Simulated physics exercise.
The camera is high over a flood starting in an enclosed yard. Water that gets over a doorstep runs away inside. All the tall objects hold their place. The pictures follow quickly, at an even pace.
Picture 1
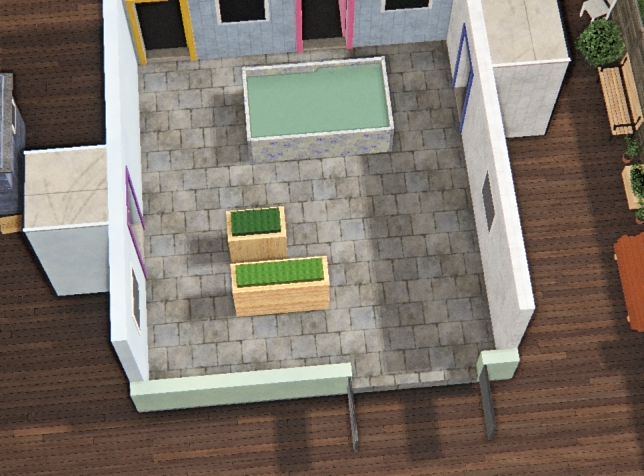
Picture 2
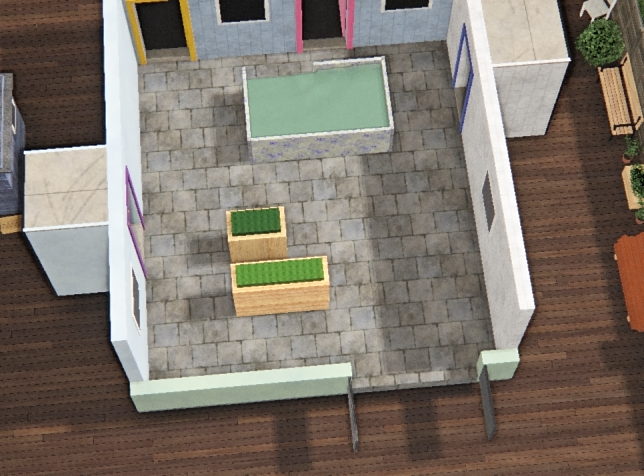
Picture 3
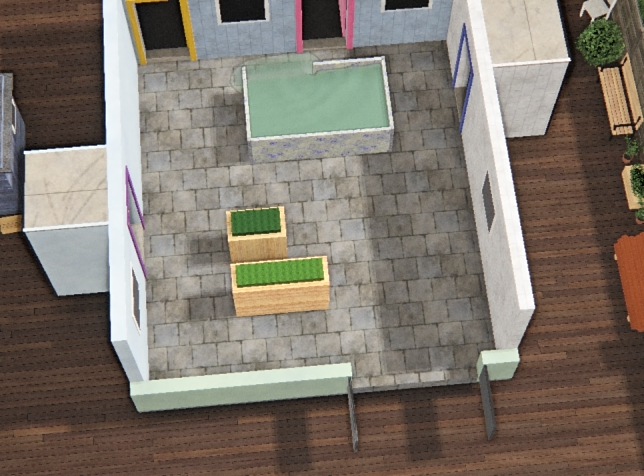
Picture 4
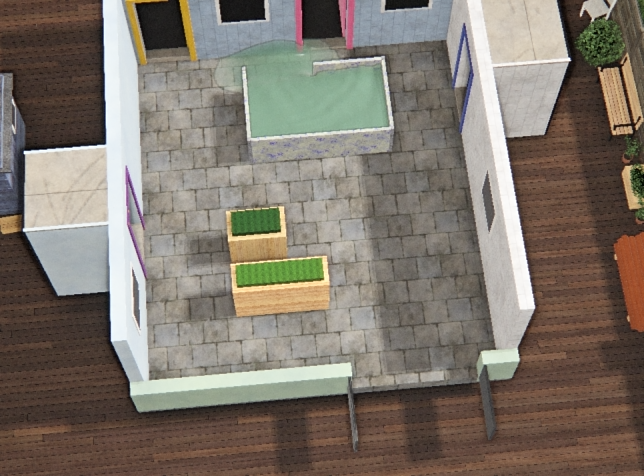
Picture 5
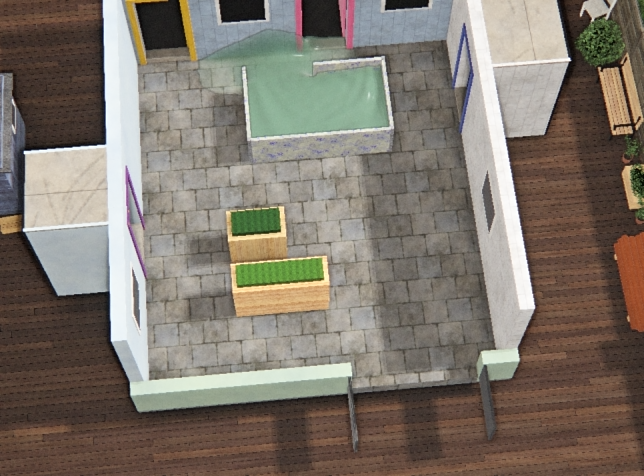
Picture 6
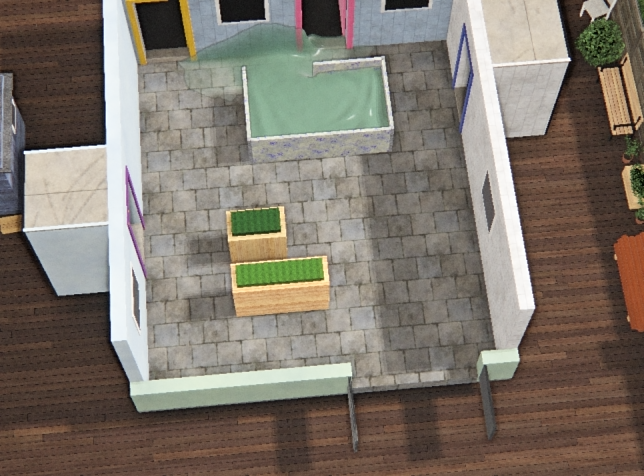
In this clip, seen from high above a walled, stone-paved yard, a tank of green water opens along its far side, and water pours through the gap, spreading left and back toward the rear wall while the planters stay still.
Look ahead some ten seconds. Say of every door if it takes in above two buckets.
The pink door lets in a lot; the blue door lets in a lot; the purple door admits no more than that; the yellow door lets in a lot.
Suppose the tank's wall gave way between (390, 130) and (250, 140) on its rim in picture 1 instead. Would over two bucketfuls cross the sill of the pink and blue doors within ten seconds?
Then: Pink is under, blue is under.
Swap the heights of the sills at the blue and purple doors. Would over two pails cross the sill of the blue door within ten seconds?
In short: The blue one takes less.
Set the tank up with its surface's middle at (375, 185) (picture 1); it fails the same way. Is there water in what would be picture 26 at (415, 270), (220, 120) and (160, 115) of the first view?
As listed: Not flooded, flooded, under water.
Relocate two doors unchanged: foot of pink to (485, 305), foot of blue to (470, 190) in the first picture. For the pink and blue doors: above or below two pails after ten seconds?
In short: Pink door is under; blue door stays under.
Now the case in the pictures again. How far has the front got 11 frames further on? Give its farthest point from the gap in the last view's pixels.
Near (145, 246).
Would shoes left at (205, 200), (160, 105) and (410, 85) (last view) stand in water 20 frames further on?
One after the other: Wet, wet, wet.
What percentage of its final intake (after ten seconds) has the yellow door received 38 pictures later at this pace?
Near 95 in a hundred.
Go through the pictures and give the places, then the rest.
The tank at (317, 100) is whole and still, in the first picture.
Water pours out on the tank's far side and has run to (242, 91), in the second picture.
The front is at (310, 57), out from the gap on the tank's far side, in the third picture.
The front is at (224, 59), out from the gap on the tank's far side, in the fourth picture.
Water pours out on the tank's far side and has run to (344, 38), in the fifth picture.
The front is at (183, 62), out from the gap on the tank's far side, in the sixth picture.
A moment on, water covers 15 % of the floor; the pink door far over two buckets in, the blue door not reached, the purple door not reached, the yellow door wet at the sill, nothing in.
Next, water covers 25 % of the floor; the pink door far over two buckets in, the blue door wet at the sill, nothing in, the purple door wet at the sill, nothing in, the yellow door under two buckets in.
Then, water covers 55 % of the floor; the pink door far over two buckets in, the blue door under two buckets in, the purple door wet at the sill, nothing in, the yellow door over two buckets in.
Later, water covers 95 % of the floor; the pink door far over two buckets in, the blue door over two buckets in, the purple door wet at the sill, nothing in, the yellow door far over two buckets in.
In the end, water covers 100 % of the floor; the pink door far over two buckets in, the blue door over two buckets in, the purple door wet at the sill, nothing in, the yellow door far over two buckets in.
